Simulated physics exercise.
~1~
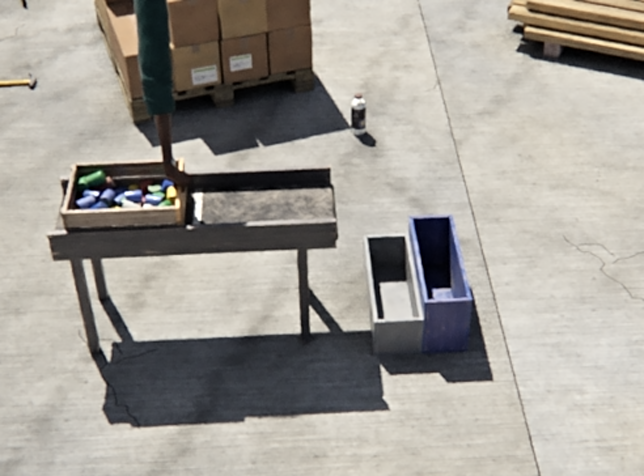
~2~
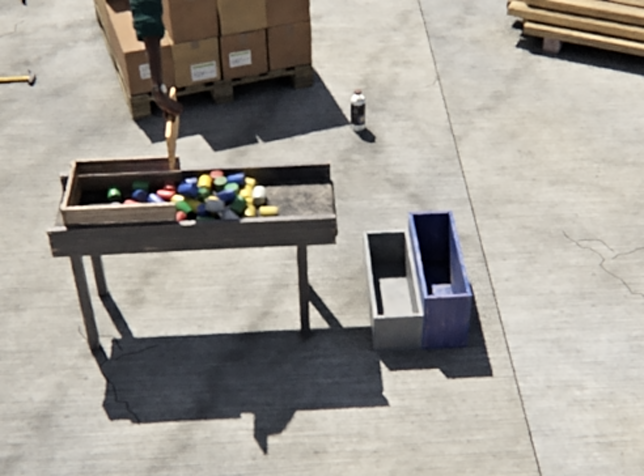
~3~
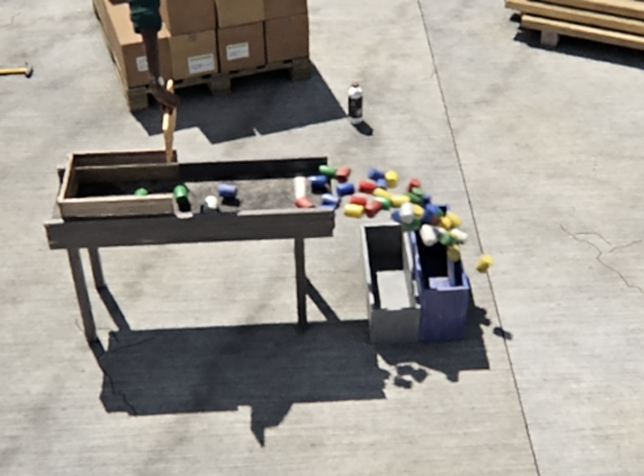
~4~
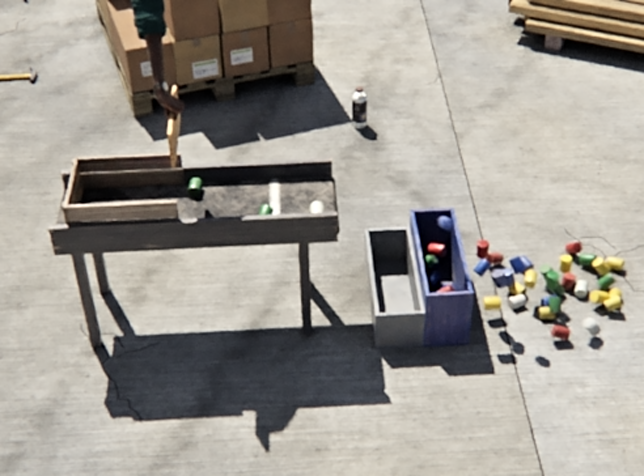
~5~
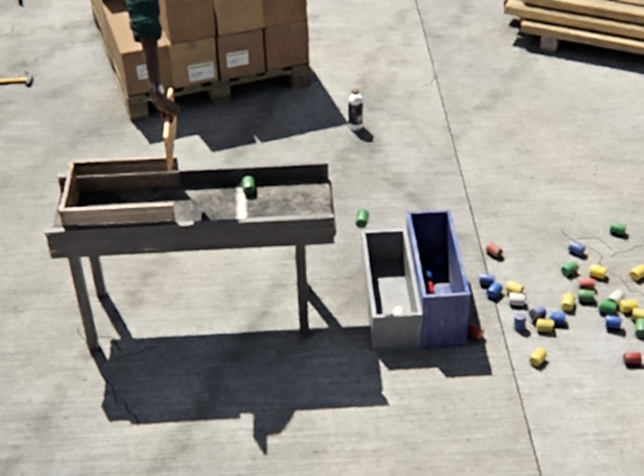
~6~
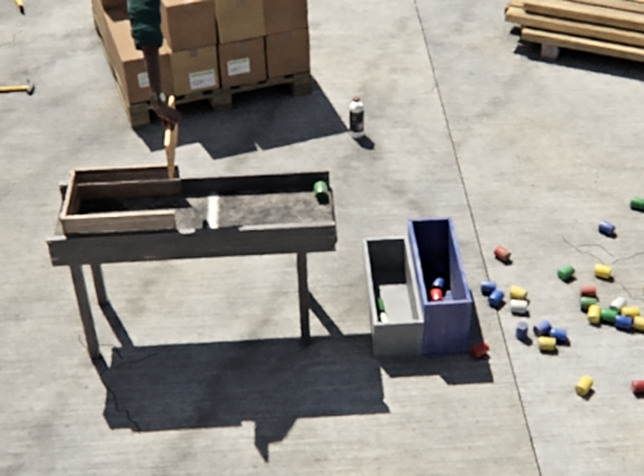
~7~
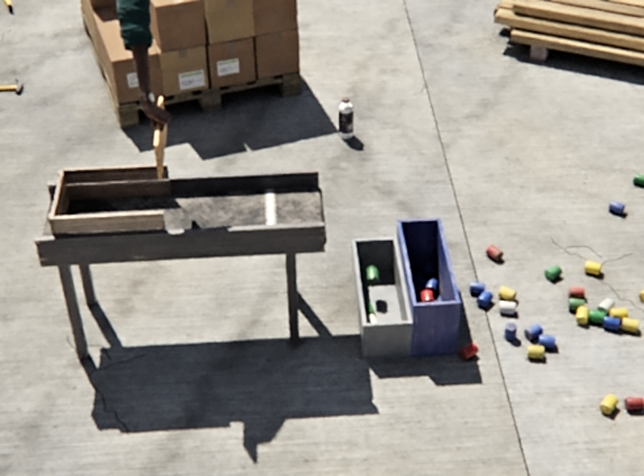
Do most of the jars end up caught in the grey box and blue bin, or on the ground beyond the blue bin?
Most of the jars end up scattered on the ground beyond the blue bin. Only a few land in the grey box and the blue bin.
